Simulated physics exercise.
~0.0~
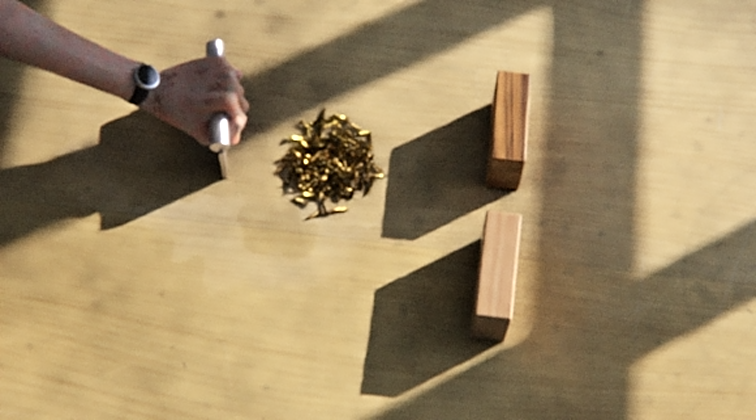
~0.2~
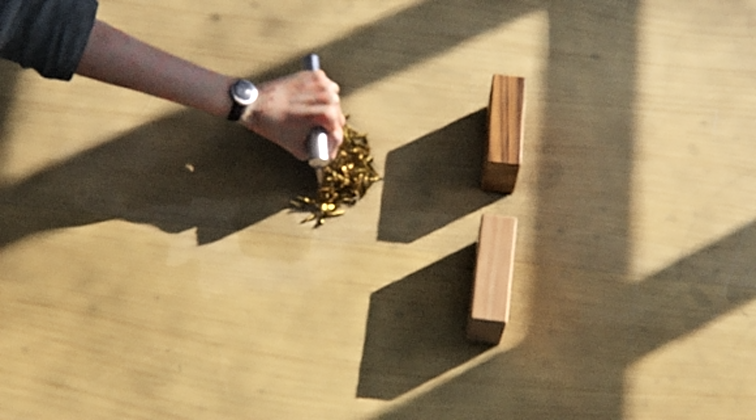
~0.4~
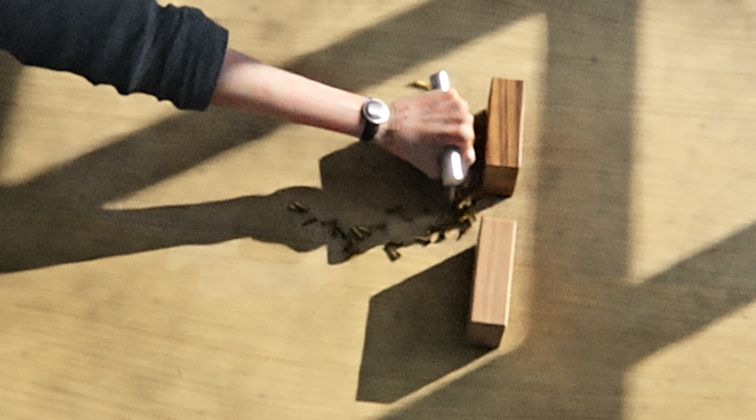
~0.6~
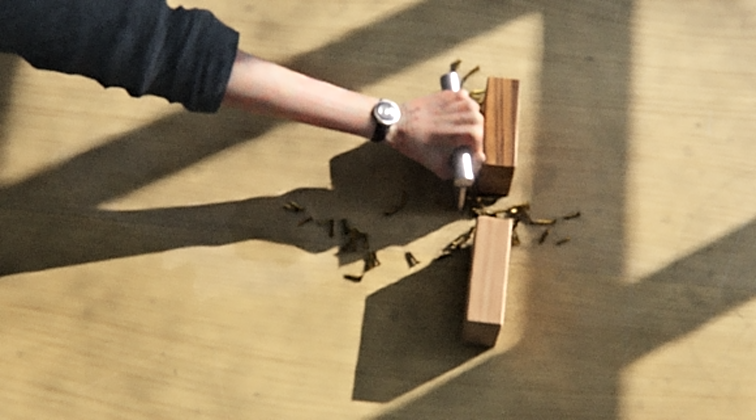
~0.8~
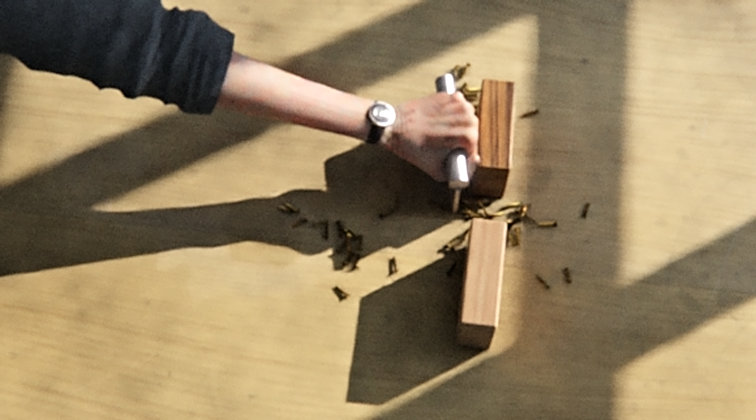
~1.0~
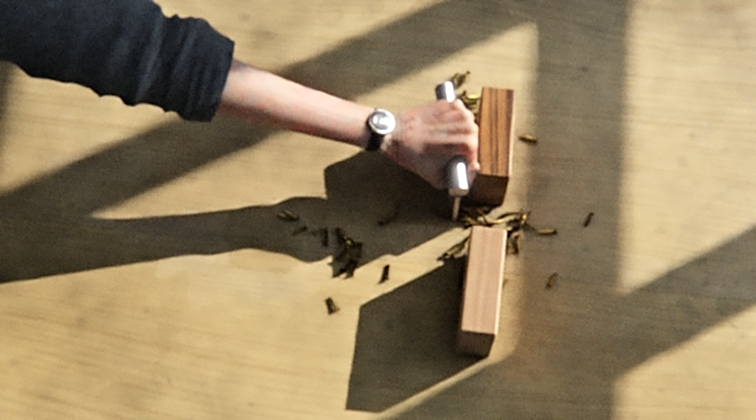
At first, a hand wearing a wristwatch holds a metal-handled scraper to the left of a small heap of brass-coloured screws, with two upright wooden blocks standing further right. The hand sweeps the scraper rightwards into the heap, bunching the screws ahead of it. It pushes on until the pile spreads out and reaches the blocks, leaving some screws trailing behind. A few then slip through the narrow gap and scatter beyond it. Finally the hand stays still beside the upper block, with most of the screws still on the near side.
